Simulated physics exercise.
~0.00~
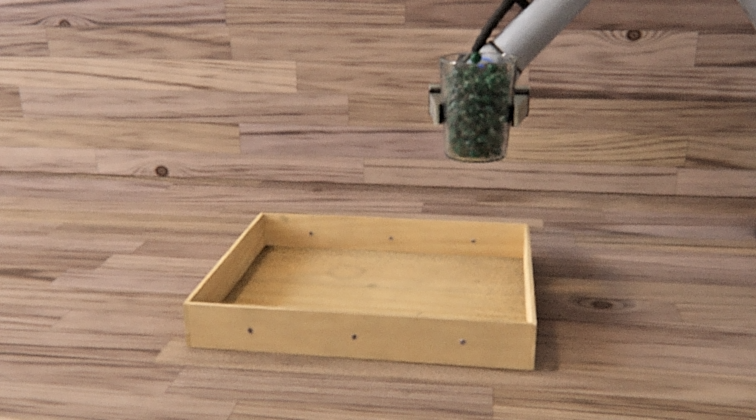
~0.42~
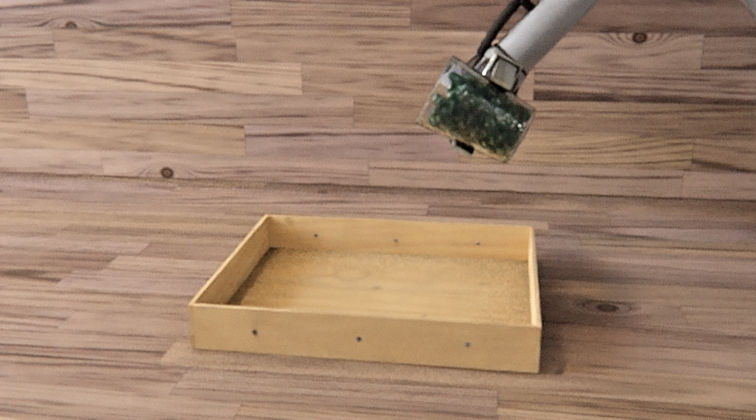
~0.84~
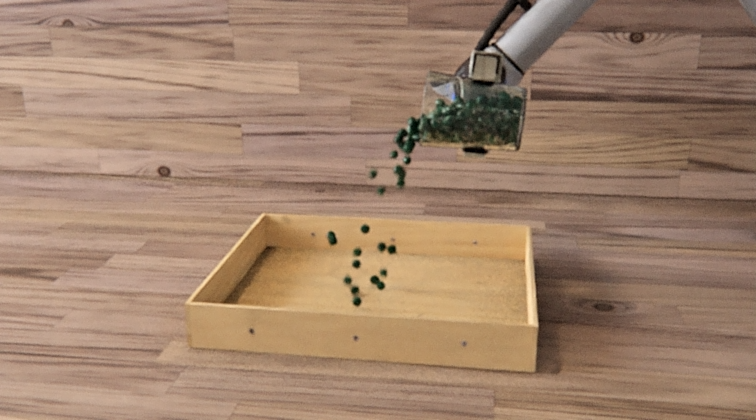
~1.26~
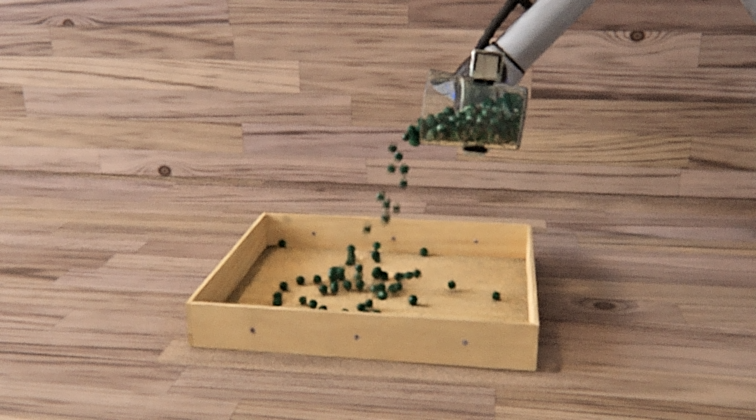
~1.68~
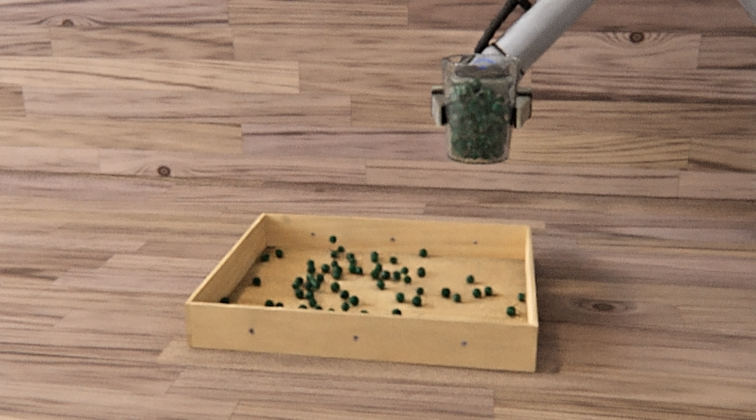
A grey robot arm reaches in from the upper right, gripping a clear cup filled with dark green beads above a shallow, pale wooden tray. The tray rests on a wood-plank surface, seen from the front and slightly above with a gently swaying view. The arm tips the cup to the left until it lies on its side, and beads spill over the rim. They drop in a thin stream, bouncing and scattering across the tray. The arm then turns the cup upright again, leaving many beads inside it and the rest spread over the tray floor.
